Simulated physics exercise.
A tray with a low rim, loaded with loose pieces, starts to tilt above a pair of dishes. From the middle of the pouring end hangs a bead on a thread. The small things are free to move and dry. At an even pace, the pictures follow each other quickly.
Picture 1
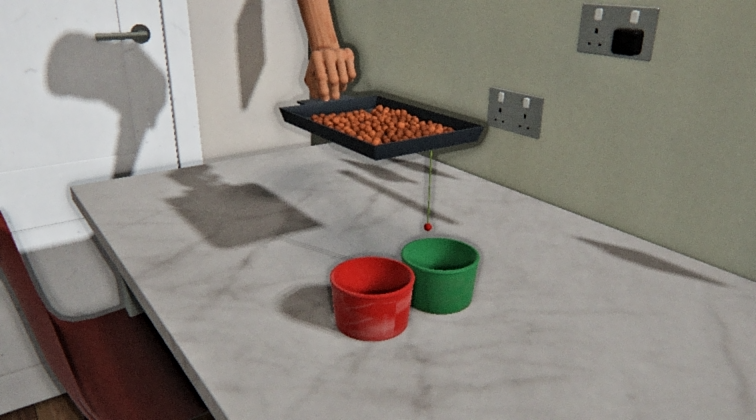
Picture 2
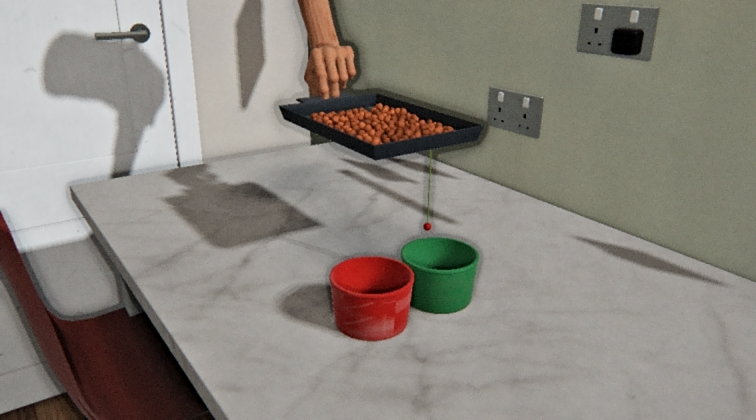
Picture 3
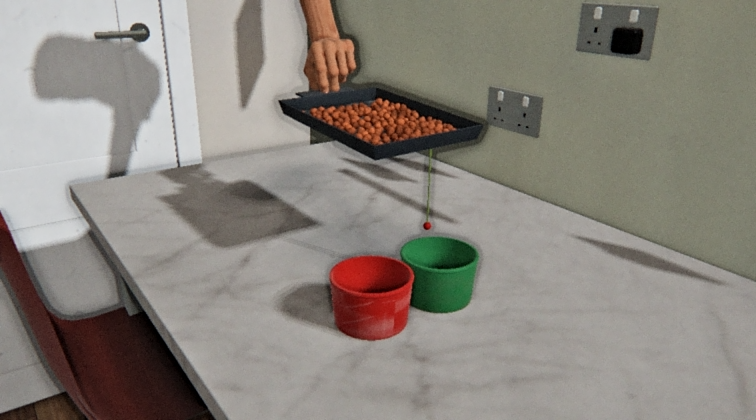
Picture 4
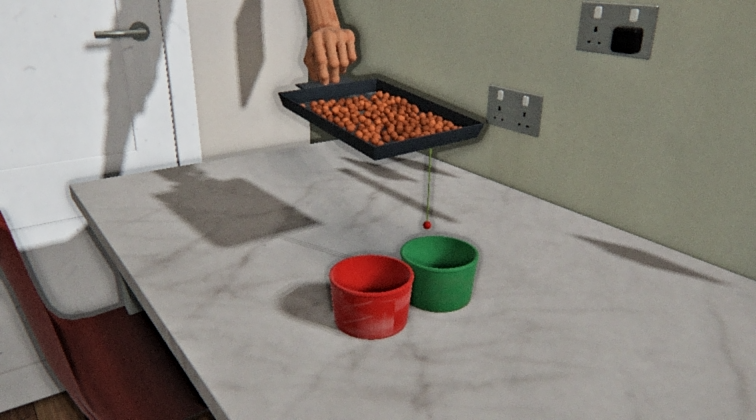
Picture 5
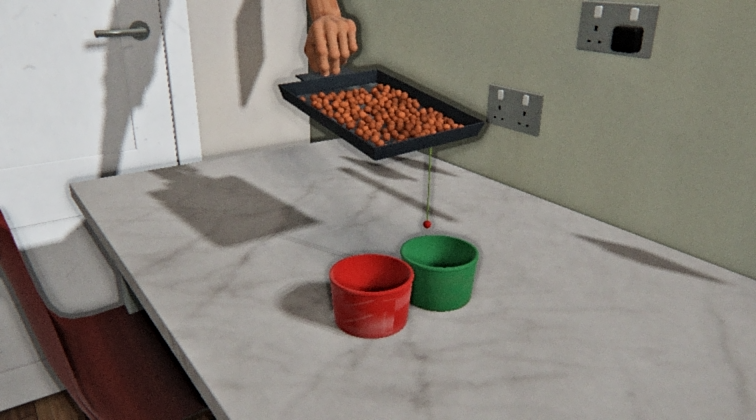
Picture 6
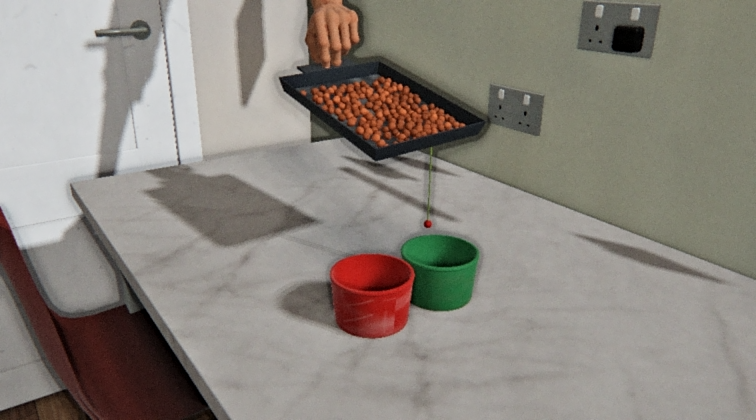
A hand gradually tilts a dark tray of clay pellets above red and green dishes.
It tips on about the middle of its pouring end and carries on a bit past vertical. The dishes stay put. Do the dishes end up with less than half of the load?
No, they get over half.
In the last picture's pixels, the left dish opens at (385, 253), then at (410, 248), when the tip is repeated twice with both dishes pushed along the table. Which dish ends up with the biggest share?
For the two places in order: The leftward one, the leftward one.
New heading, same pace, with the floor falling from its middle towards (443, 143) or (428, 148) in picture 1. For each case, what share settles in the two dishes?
In turn, 20 percent and then 40 percent.
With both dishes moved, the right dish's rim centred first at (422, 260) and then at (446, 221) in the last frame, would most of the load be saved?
The bulk of it and then Short of half.
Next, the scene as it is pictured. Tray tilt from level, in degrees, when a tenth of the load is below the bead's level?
95 degrees.
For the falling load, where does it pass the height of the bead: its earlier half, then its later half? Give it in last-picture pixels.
The leading part at (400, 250), the rest of it at (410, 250).
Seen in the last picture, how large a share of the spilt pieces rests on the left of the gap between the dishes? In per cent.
It comes to about 30 percent.
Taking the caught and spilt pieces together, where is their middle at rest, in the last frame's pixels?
About (406, 302).
Soon after the last picture, tray tipped steeply; nearly all on the tray; a stray few in the air.
A little later, tray tipped right over; most on the tray; a stray few in the left dish; a stray few outside both; a small part in the air.
Later still, tray tipped past a quarter turn; about half in the left dish; about a third in the right dish; about a quarter outside both.
At rest, tray tipped past a quarter turn; about half in the left dish; about a third in the right dish; about a quarter outside both.
